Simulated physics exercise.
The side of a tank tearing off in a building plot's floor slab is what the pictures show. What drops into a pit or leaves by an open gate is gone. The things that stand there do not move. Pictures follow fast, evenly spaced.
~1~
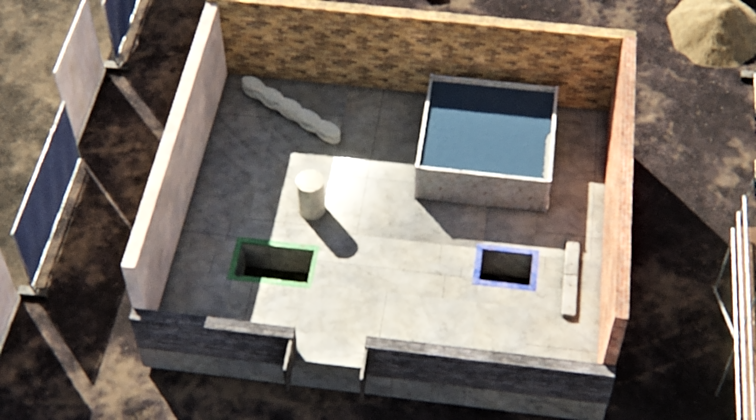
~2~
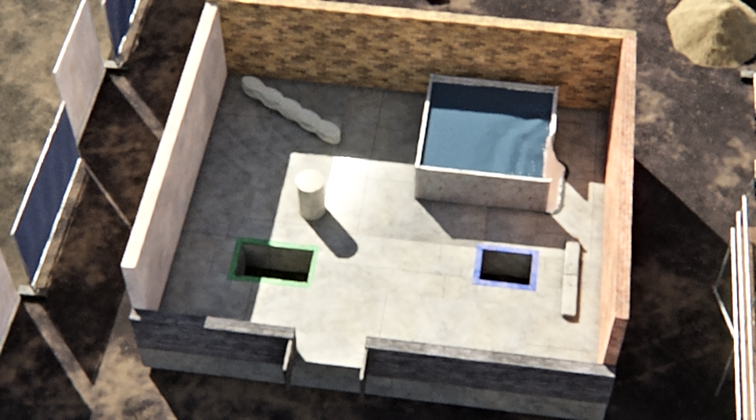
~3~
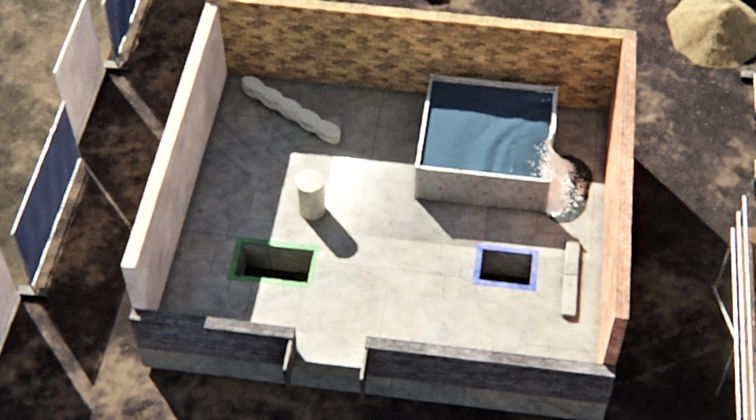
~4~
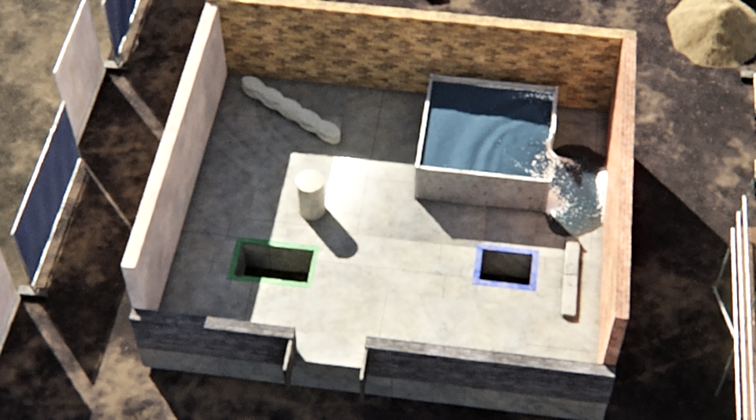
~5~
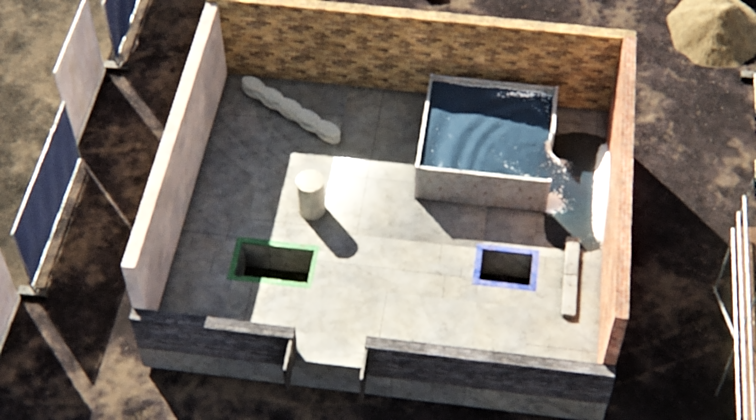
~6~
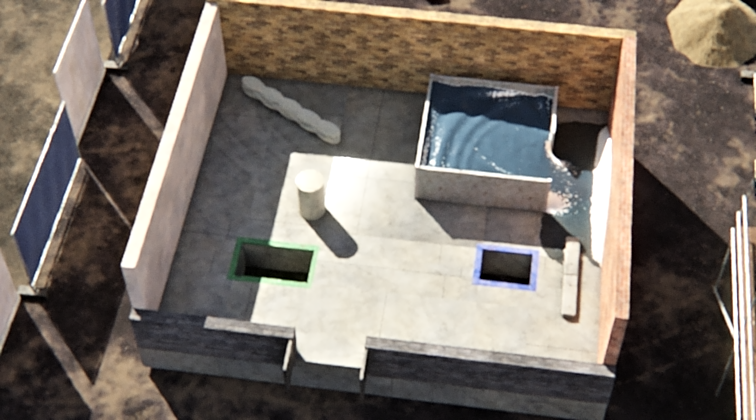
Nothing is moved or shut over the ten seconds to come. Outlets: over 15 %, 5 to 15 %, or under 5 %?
In order: The gate will drain shy of five per cent. The green pit will drain five to fifteen per cent inclusive. The blue pit will drain five to fifteen per cent inclusive.
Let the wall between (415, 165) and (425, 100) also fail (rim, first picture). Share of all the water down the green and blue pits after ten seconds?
Out of every hundred parts, green takes 25 and blue takes 2.
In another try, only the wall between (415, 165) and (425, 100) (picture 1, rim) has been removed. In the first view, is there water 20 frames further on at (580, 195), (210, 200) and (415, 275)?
Listed in order, they come out without a puddle, sitting in a pool and without a puddle.
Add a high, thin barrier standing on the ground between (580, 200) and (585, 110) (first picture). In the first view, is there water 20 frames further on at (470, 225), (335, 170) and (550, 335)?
In that order, I'd expect them to be kept clear of the flood, kept clear of the flood and reached by the flood.
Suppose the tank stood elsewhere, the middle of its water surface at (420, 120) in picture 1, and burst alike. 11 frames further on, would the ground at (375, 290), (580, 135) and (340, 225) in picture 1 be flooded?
Spot 1 unwetted, spot 2 wetted, spot 3 unwetted.
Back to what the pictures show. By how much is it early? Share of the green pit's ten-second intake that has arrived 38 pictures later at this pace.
I'd say some 30 per cent.
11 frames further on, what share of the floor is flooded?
My guess is around 25 in a hundred.
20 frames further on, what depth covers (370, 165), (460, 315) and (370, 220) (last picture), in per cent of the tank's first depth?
Around 0, 4 and 0 percent, in that order.
A moment on, water covers 15 % of the floor; the gate 0 %, the green pit 0 %, the blue pit 0 %.
Next, water covers 25 % of the floor; the gate 0 %, the green pit 0 %, the blue pit 1 %.
Then, water covers 40 % of the floor; the gate 0 %, the green pit 0 %, the blue pit 2 %.
Later, water covers 85 % of the floor; the gate 1 %, the green pit 3 %, the blue pit 5 %.
In the end, water covers 95 % of the floor; the gate 1 %, the green pit 10 %, the blue pit 8 %.
